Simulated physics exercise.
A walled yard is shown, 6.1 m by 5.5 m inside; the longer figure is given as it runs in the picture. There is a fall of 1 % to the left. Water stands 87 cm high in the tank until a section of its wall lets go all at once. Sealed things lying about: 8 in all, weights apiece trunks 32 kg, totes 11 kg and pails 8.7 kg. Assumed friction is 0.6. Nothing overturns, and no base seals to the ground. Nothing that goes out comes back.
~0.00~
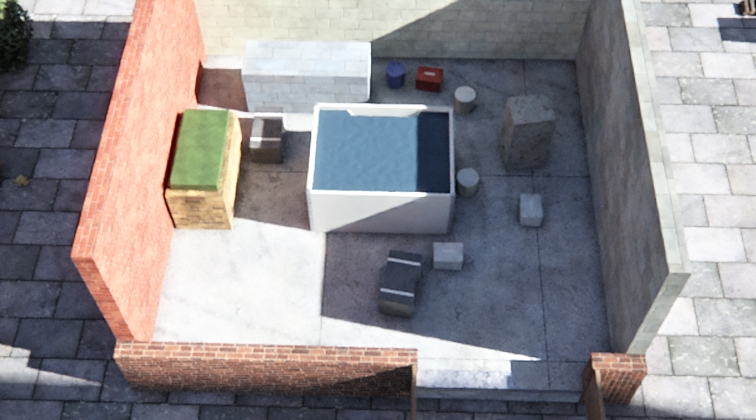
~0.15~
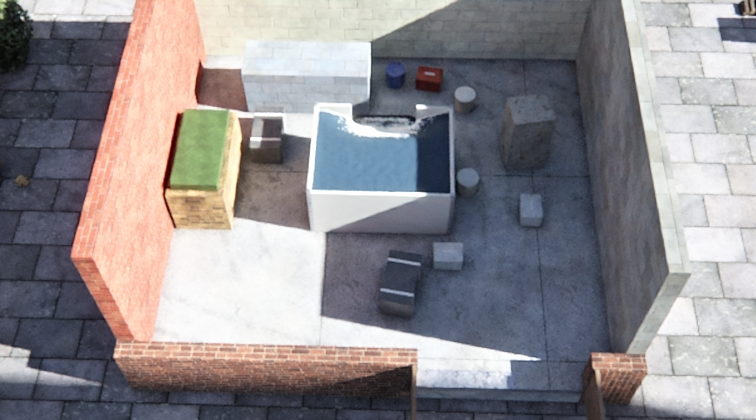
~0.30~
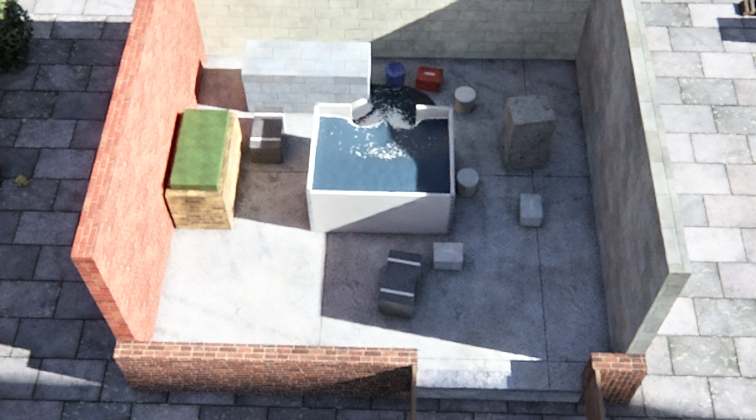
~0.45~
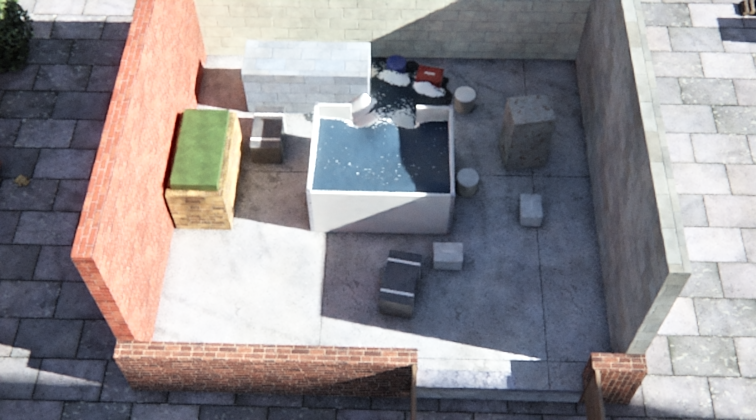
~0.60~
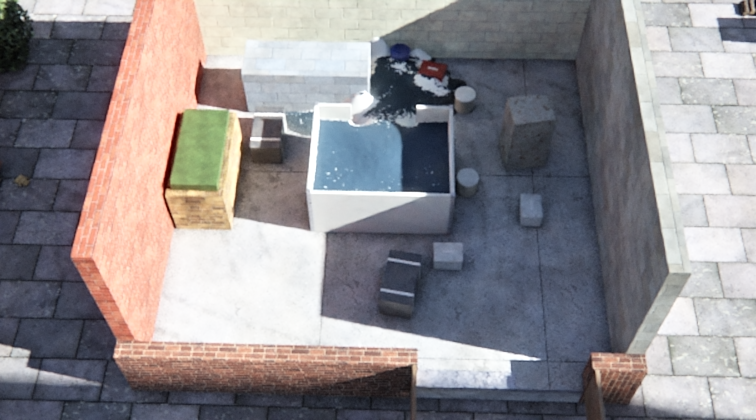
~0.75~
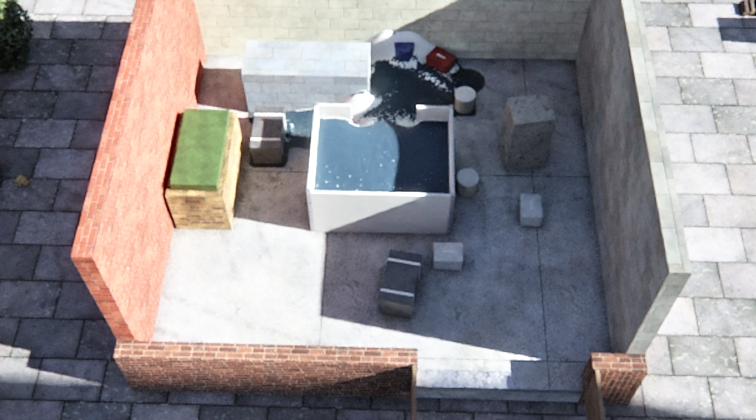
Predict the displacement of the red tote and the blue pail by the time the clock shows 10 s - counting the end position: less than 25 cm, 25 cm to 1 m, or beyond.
One by one: The red tote drifts well away; the blue pail drifts well away.
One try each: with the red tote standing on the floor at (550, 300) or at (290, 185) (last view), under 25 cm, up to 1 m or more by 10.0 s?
Respectively: It is shoved a long way; it is shoved a long way.
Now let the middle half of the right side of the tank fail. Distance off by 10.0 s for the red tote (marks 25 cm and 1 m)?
With that failure, the red tote lands a long way off.
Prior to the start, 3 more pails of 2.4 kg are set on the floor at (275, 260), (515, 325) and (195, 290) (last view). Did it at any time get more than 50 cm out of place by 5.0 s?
In sequence: Goes beyond; goes beyond; stays within.
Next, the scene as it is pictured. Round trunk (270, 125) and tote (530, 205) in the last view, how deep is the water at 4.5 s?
5 and 5 cm.
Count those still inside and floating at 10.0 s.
0.
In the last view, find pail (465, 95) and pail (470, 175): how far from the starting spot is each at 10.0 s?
Lab note - net shifts in order: 5 cm; 5 cm.
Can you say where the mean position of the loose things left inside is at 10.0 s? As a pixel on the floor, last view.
Close to (441, 222).
After 2.0 s the red tote is near (563, 95), 2.1 m from its start, aground; the blue pail is near (523, 106), 2.1 m from its start, aground; 0 of 8 are out; 0 afloat.
After 4.5 s the red tote is near (545, 288), 4.1 m from its start, aground; the blue pail is near (478, 124), 1.7 m from its start, aground; 0 of 8 are out; 0 afloat.
After 7.0 s the red tote is near (508, 328), 4.6 m from its start, aground; the blue pail is near (467, 125), 1.6 m from its start, aground; 0 of 8 are out; 0 afloat.
After 10.0 s the red tote is near (508, 328), 4.6 m from its start, aground; the blue pail is near (467, 126), 1.6 m from its start, aground; 0 of 8 are out; 0 afloat.
